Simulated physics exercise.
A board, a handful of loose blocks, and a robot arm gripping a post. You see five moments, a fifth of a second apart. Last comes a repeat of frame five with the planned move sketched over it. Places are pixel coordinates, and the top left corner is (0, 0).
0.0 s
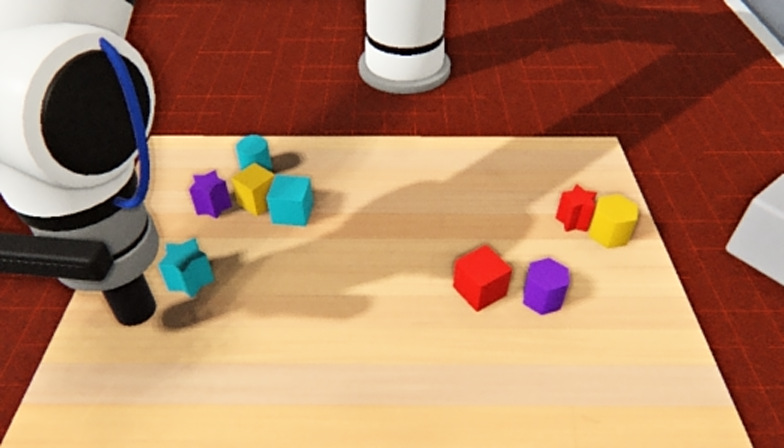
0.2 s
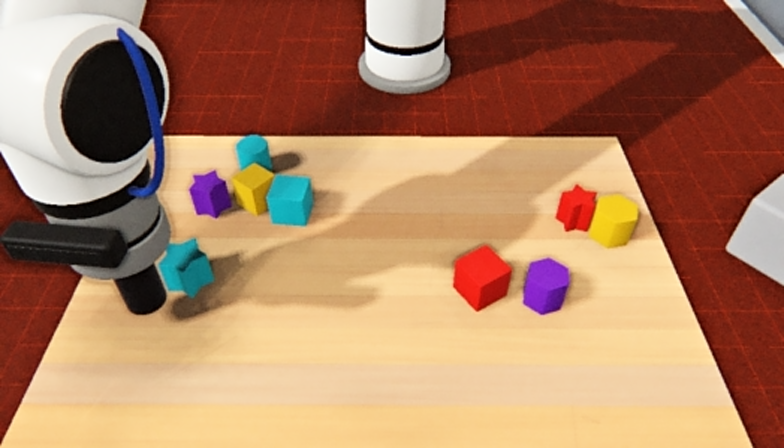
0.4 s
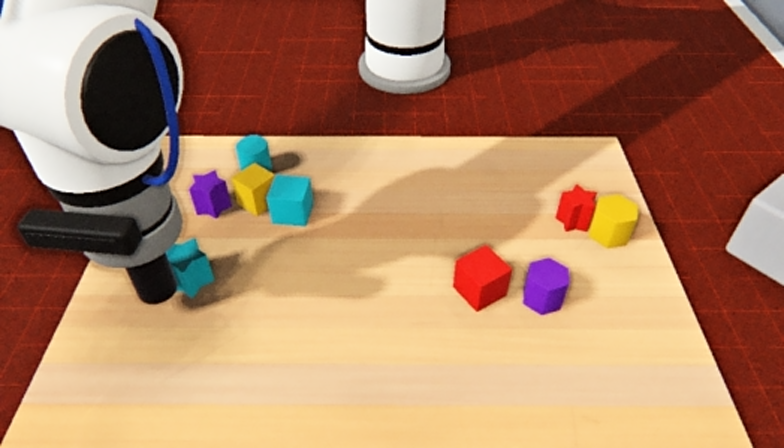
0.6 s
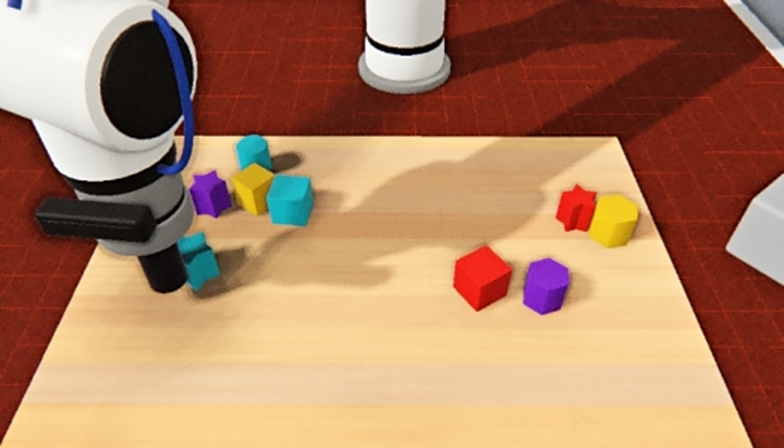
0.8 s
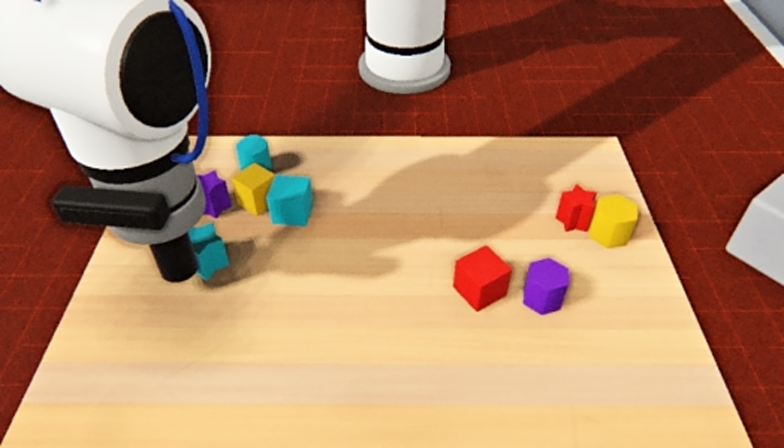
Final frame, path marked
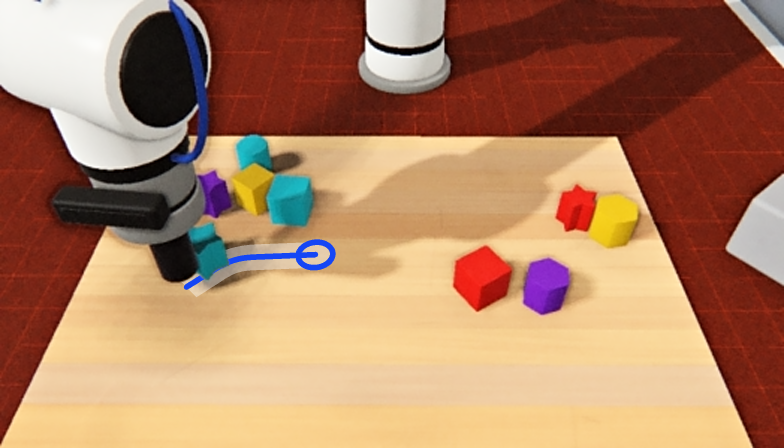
A robot arm holding a dark post starts at the left edge of a wooden board, beside a turquoise star block, and moves right and slightly away from the viewer. The post then nudges the star block a short way toward the turquoise square piece, while the other colored blocks stay still.
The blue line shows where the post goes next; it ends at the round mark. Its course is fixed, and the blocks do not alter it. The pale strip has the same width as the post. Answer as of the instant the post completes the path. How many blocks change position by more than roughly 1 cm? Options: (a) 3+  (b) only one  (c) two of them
Choice b: Only one.
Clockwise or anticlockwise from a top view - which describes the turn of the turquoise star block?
My prediction: CCW.
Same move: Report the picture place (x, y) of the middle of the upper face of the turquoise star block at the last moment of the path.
It will end up at (234, 209).
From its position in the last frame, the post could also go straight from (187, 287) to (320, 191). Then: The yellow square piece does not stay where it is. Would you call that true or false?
This is true.
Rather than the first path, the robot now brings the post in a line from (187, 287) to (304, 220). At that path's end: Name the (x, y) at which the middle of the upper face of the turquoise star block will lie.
Its top centre is at about (236, 202).
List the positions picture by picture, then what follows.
In the first picture, post tip at (136, 311); block tops, turquoise star block at (182, 254); turquoise square piece at (289, 187).
In the second picture, post at (147, 300); blocks unchanged.
In the third picture, post at (158, 290); blocks unchanged.
In the fourth picture, post at (169, 280); turquoise star block at (188, 247).
In the fifth picture, post at (180, 269); turquoise star block at (198, 237); turquoise square piece at (289, 187).
Path on the board, from (187, 287) through (226, 263) and (271, 256) to (316, 255).
On the path given first. One third of the way, post at (223, 245); turquoise star block at (228, 213), turned 20° anticlockwise.
Two thirds of the way, post at (267, 239); turquoise star block at (234, 209), turned 45° anticlockwise.
At the end, post at (313, 237); turquoise star block at (234, 209), turned 45° anticlockwise; turquoise square piece in place.
